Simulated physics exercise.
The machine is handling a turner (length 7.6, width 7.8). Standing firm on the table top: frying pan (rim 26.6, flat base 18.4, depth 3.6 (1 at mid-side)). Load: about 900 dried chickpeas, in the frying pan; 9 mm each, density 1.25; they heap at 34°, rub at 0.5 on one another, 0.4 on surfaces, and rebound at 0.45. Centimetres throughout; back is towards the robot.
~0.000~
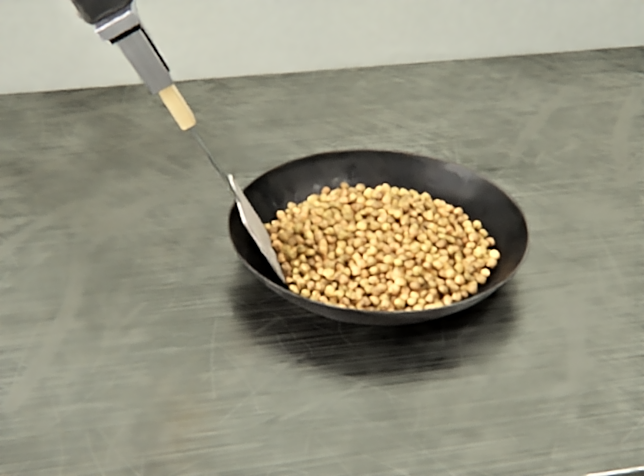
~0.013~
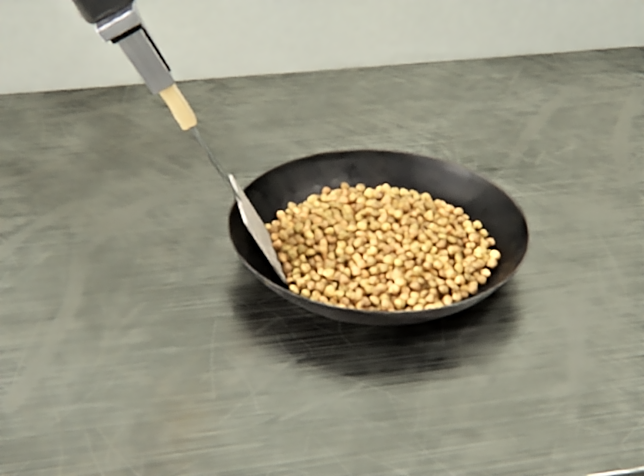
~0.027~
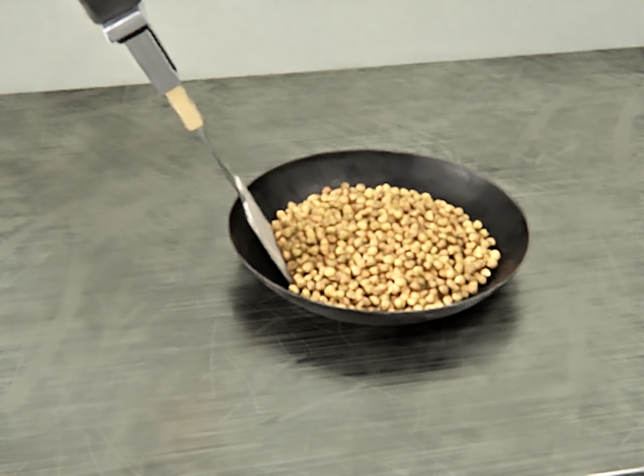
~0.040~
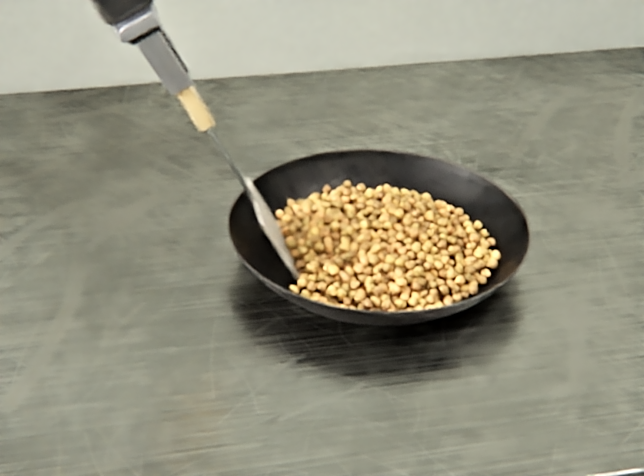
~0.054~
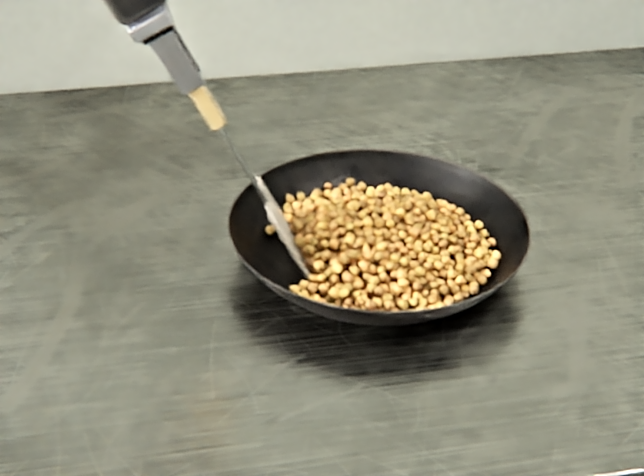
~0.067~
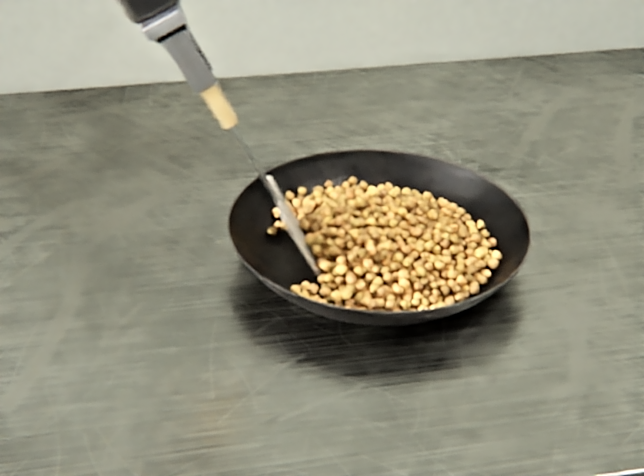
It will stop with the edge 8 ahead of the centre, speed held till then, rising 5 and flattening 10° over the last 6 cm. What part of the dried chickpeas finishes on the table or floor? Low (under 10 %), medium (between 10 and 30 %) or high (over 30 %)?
On the table or floor the share is low, under 10 %.
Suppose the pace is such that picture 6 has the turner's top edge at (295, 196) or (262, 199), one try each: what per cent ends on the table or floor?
About 15 and 0 per cent.
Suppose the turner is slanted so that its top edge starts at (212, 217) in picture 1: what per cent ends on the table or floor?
Some 10 per cent.
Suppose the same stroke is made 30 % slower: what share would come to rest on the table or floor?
In that case some 5 per cent.
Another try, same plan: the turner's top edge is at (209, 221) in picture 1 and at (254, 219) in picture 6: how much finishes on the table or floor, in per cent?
About 10 per cent.
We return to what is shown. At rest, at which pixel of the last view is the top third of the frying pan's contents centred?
Around (471, 222).
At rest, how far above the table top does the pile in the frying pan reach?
Roughly 5.0 cm.
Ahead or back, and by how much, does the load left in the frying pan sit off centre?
Roughly 4.5 cm ahead.
By 0.13 s, sloping 63°, highest piece 5 above the table; 900 in the frying pan.
By 0.20 s, sloping 60°, highest piece 6 above the table; 900 in the frying pan.
By 0.44 s, sloping 53°, highest piece 5 above the table; 848 in the frying pan, 52 on the table or floor.
By 1.49 s, sloping 53°, highest piece 4 above the table; 847 in the frying pan, 53 on the table or floor.
Final count, 847 in the frying pan, 53 on the table or floor. That is 6 % on the table or floor.
